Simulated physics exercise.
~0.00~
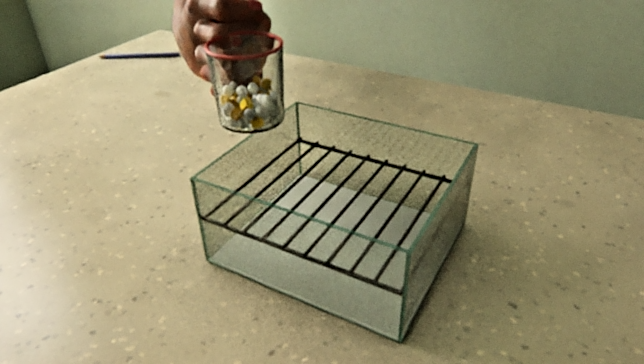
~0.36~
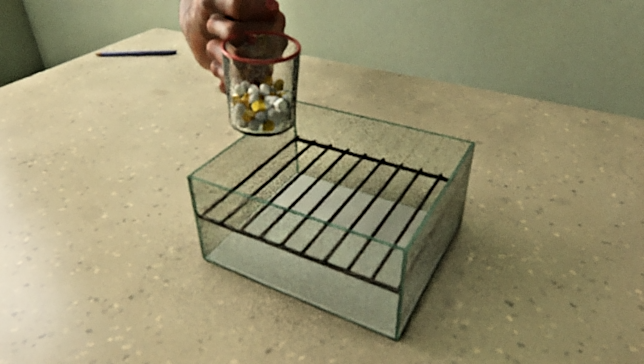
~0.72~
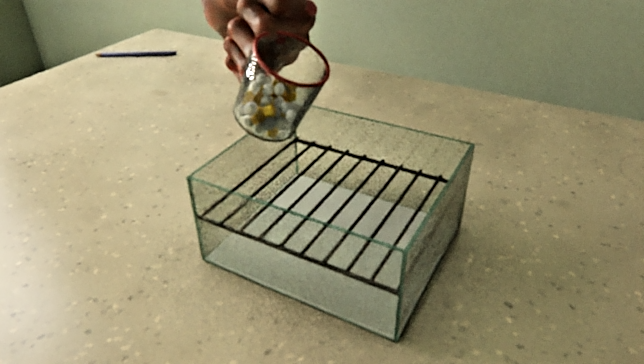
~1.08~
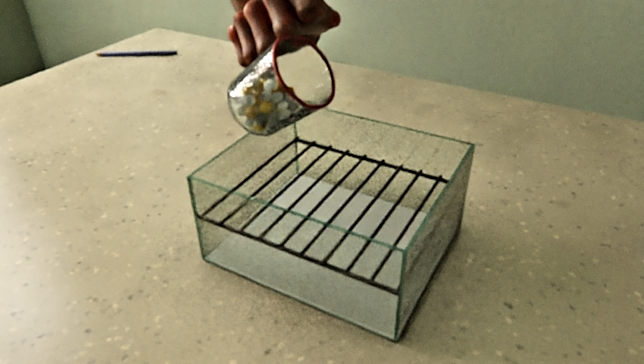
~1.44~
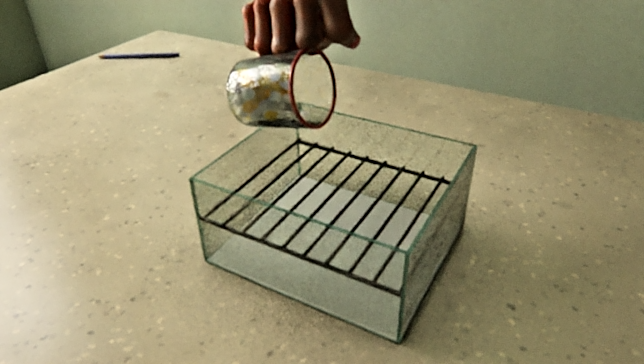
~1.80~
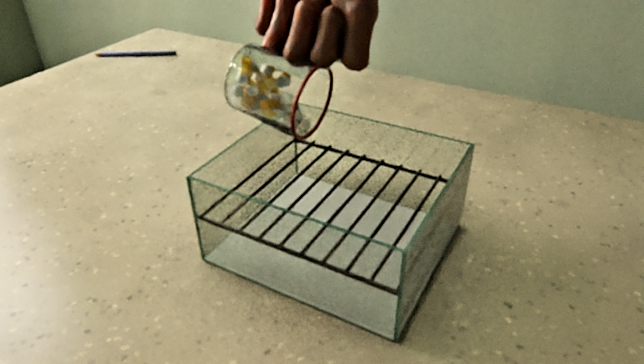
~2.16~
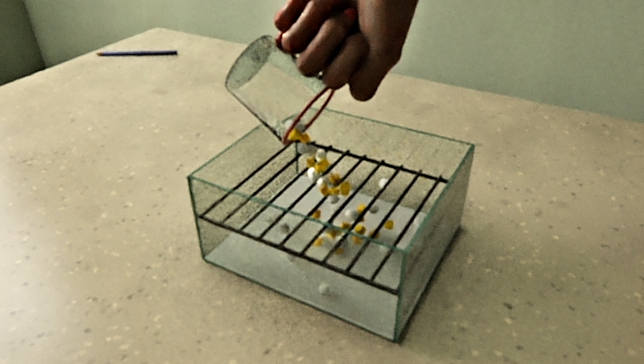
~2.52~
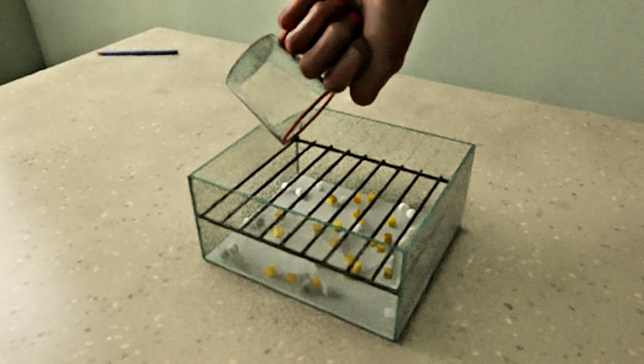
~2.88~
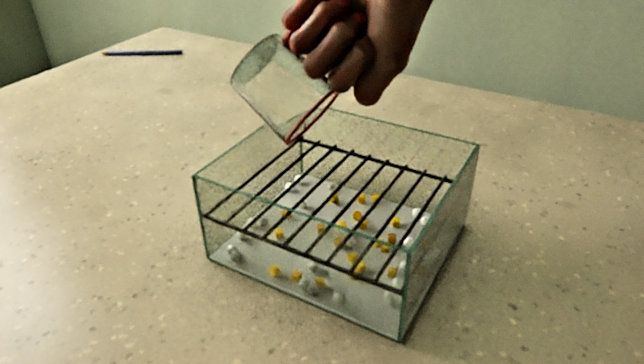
In the video, a hand holds a clear cup of yellow and white bits over a glass box spanned by dark wires, moves it right and tips it until the pieces pour out, and they all fall between the wires and scatter across the box's floor.
